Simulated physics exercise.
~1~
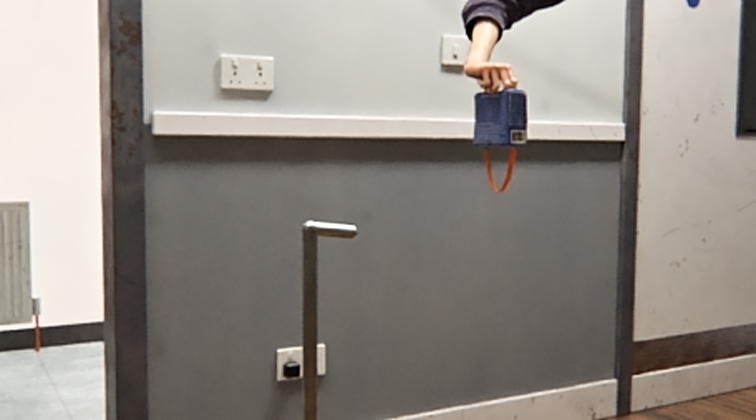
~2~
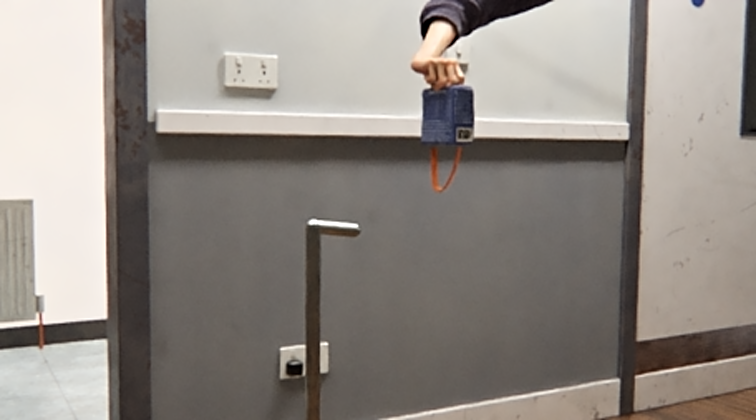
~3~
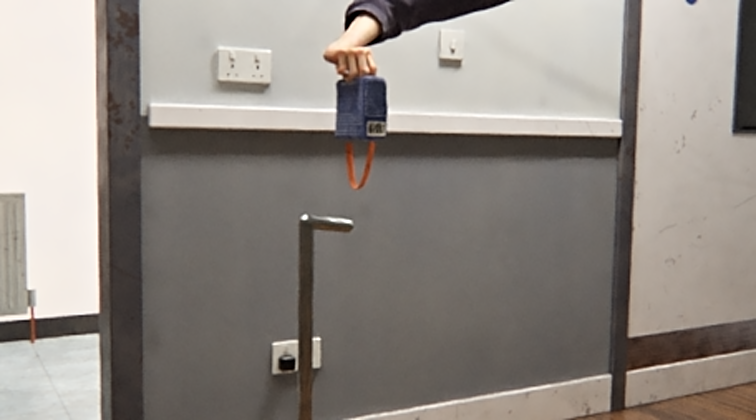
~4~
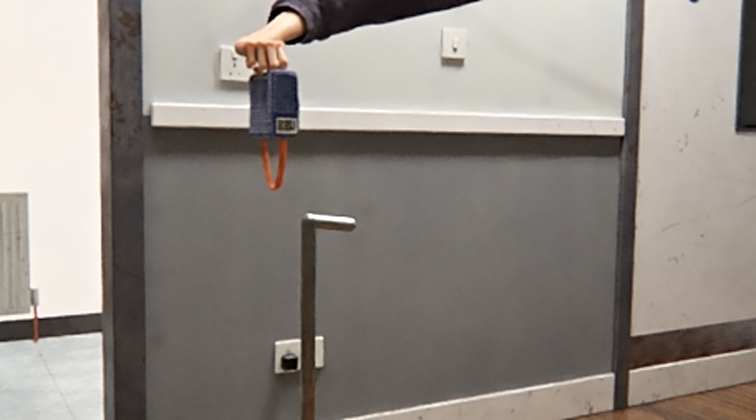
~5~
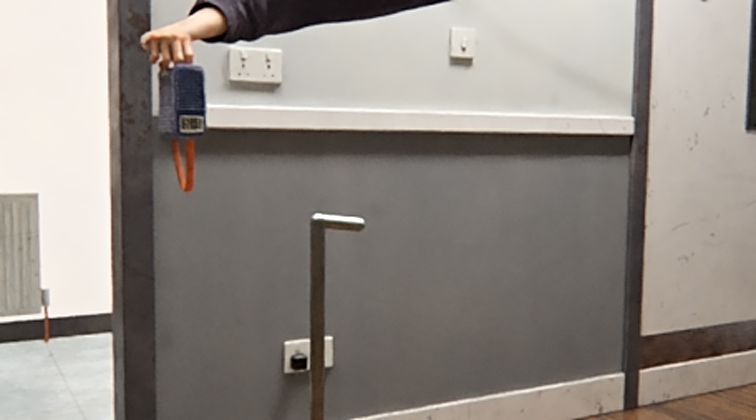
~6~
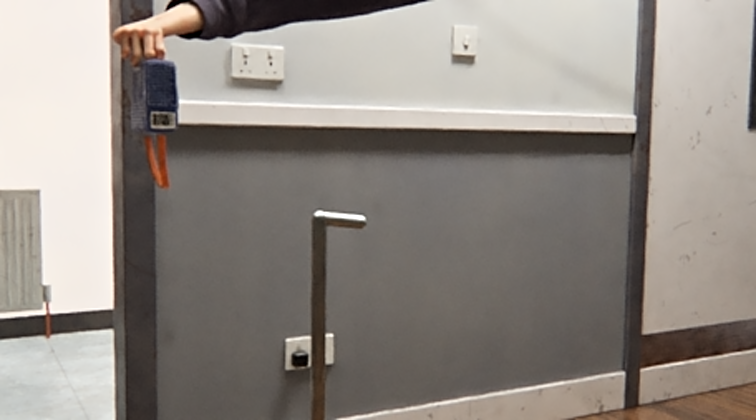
A hand held a small blue pouch from above, an orange loop hanging beneath it, and carried it steadily left across the room. It passed over a hooked metal post without catching and ended up well to the left, still held.
